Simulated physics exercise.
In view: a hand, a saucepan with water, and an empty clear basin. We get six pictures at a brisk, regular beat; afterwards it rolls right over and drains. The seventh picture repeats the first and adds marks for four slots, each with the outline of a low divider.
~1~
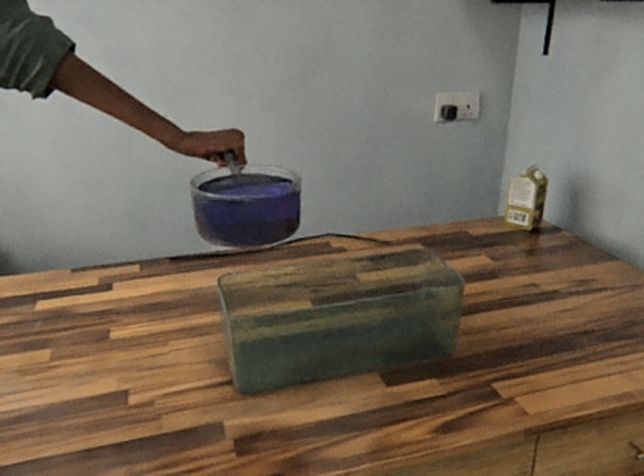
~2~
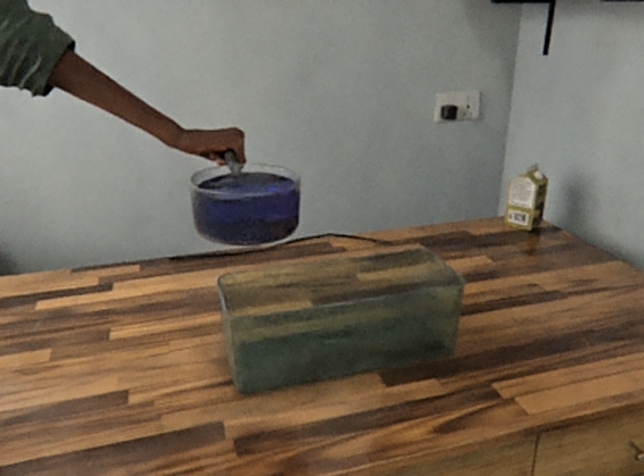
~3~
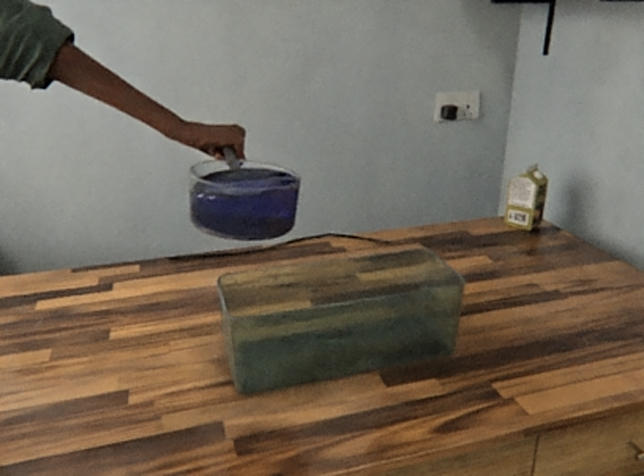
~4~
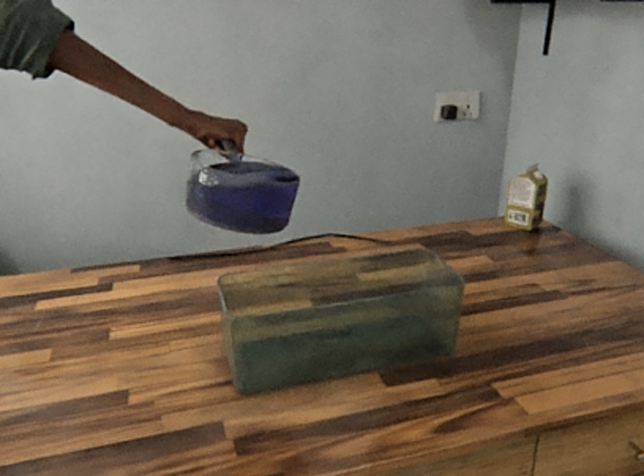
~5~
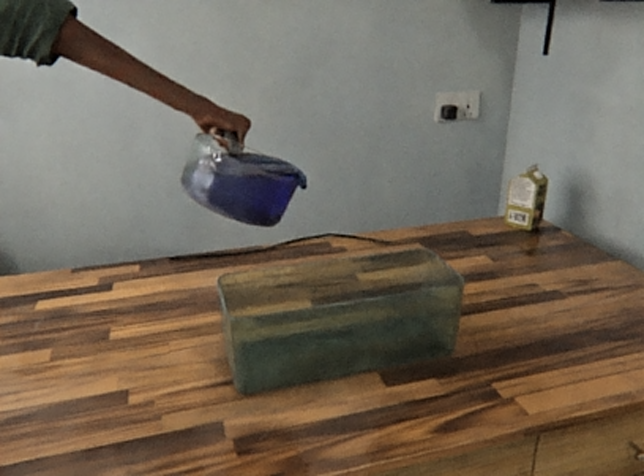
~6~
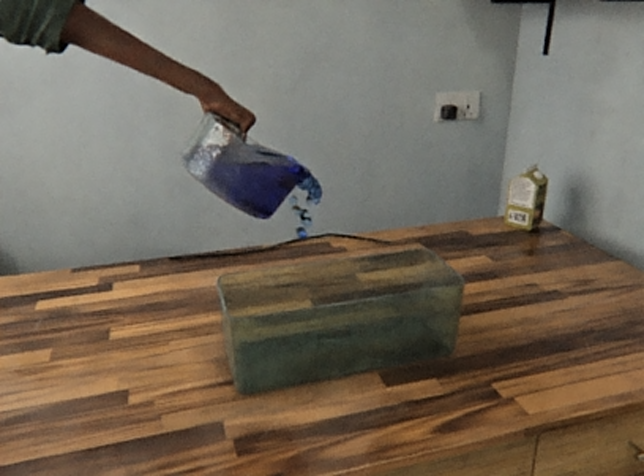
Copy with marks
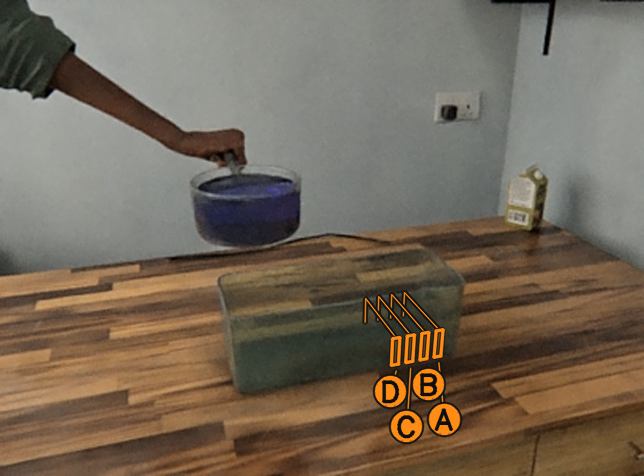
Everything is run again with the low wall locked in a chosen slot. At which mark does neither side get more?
D.
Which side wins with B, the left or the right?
The left one.
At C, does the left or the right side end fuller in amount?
The left side.
In orange, A at (438, 362); B at (424, 365); C at (410, 367); D at (396, 370).
With A, about 89 % ends left of the wall and 9 % right of it.
With B, about 84 % ends left of the wall and 6 % right of it; 10 % is lost outside.
With C, about 74 % ends left of the wall and 23 % right of it; 3 % is lost outside.
With D, about 49 % ends left of the wall and 49 % right of it.
